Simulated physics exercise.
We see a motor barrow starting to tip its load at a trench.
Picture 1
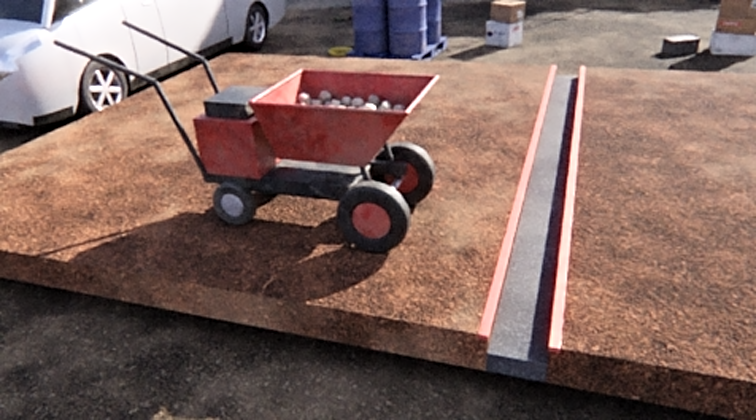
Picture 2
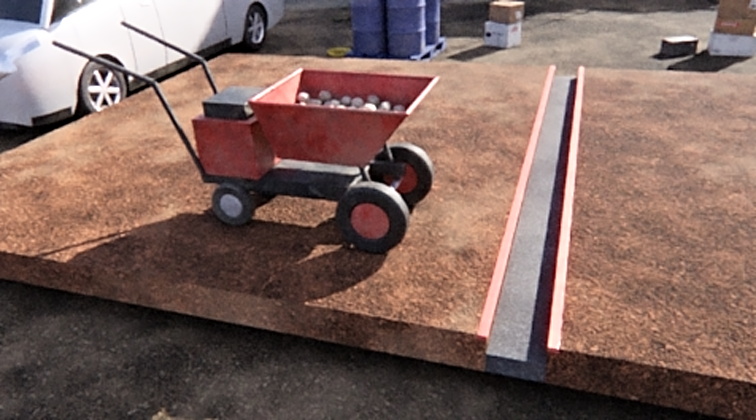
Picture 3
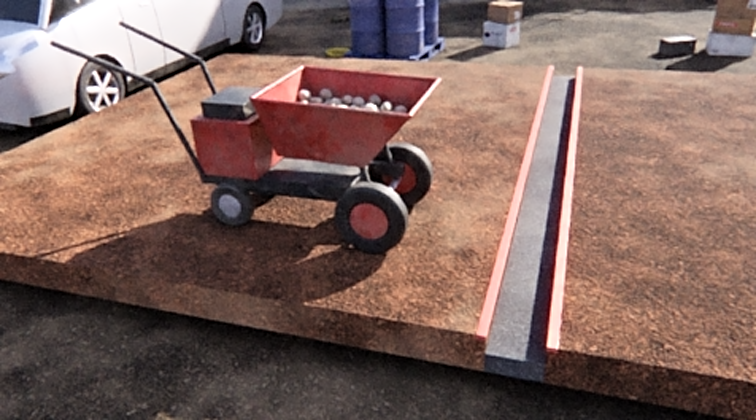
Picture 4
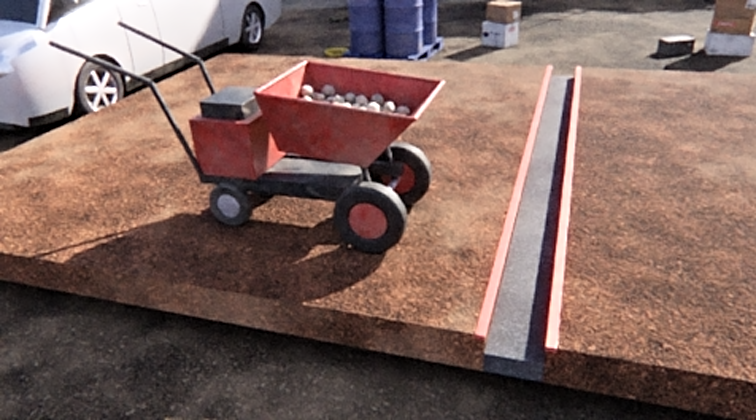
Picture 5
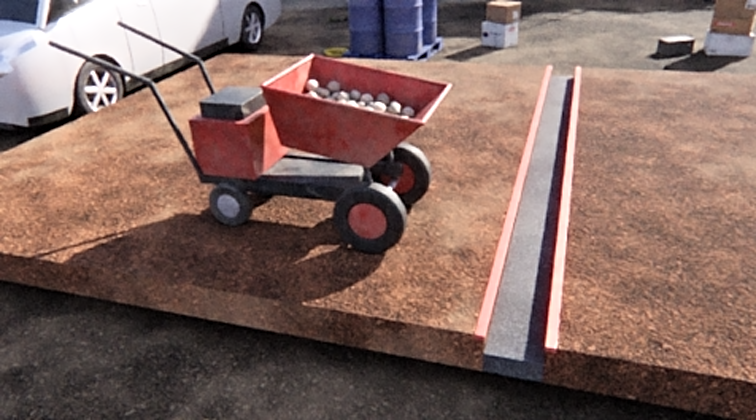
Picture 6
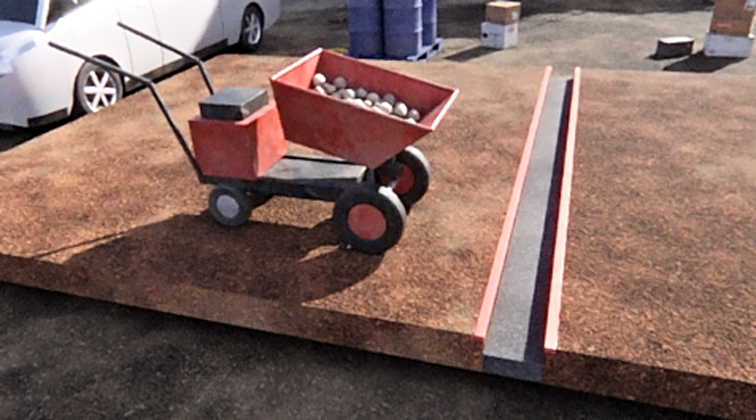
To begin with, a red motor barrow holding a heap of rounded pebbles stands level on brown ground, left of a narrow, red-edged trench. Then its skip tilts slightly forward to the right, the back edge rising while the wheels stay put and the pebbles remain inside.
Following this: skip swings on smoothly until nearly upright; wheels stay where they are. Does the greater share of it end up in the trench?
Yes, trench holds most.
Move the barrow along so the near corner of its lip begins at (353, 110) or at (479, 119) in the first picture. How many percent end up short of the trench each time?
First spot 50 per cent, second spot 0 per cent.
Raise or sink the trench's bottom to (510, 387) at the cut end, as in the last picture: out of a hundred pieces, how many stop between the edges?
It works out to some 100 percent.
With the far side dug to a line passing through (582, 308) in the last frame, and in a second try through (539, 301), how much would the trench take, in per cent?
For the first it's 90 per cent, for the second 50 per cent.
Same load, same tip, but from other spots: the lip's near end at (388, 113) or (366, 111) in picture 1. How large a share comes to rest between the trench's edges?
Roughly 60 percent the first time, roughly 50 percent the second.
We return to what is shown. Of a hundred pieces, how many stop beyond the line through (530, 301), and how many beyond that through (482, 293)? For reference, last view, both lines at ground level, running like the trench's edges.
First some 40, then 90 per cent.
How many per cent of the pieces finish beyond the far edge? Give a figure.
10 per cent.
Soon after the last picture, skip tipped steeply; all in the skip.
A little later, skip tipped right over; nearly all in the skip; a stray few short of the trench; a small part in or heaped over the trench.
Later still, skip tipped right over; a small part in the skip; a small part short of the trench; about two thirds in or heaped over the trench; a small part beyond it.
By the end, skip tipped right over; a small part in the skip; a small part short of the trench; most in or heaped over the trench; a small part beyond it.
